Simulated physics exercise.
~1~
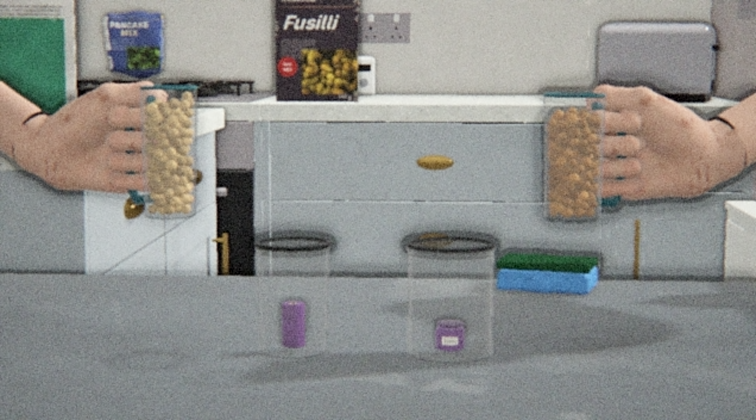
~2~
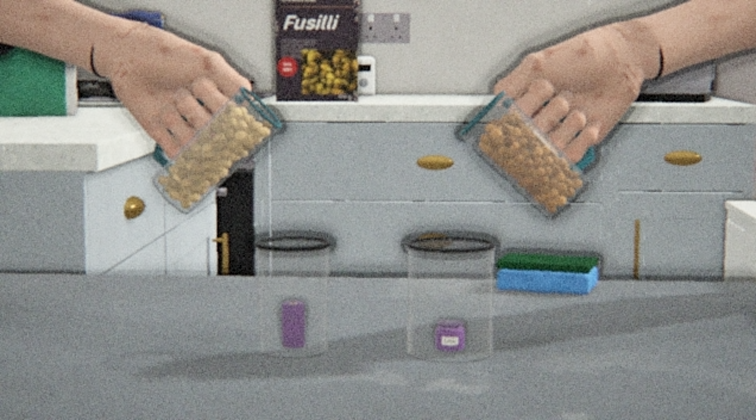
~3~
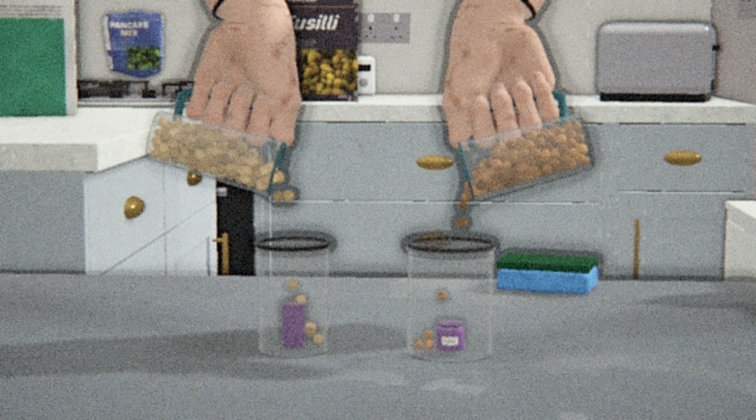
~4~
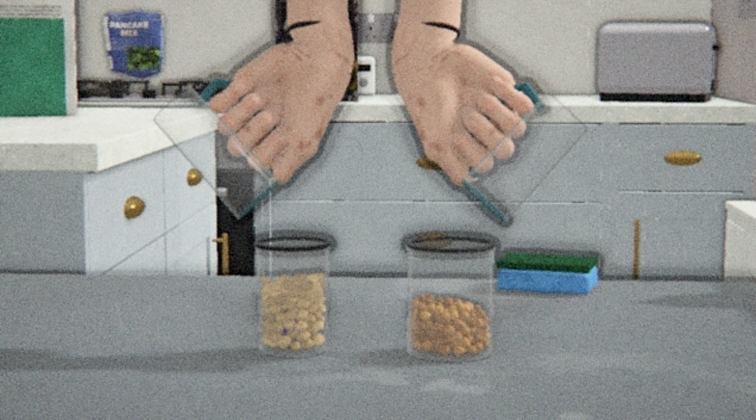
Two hands tip cupfuls of round, dry pieces into clear containers, covering the purple objects inside.
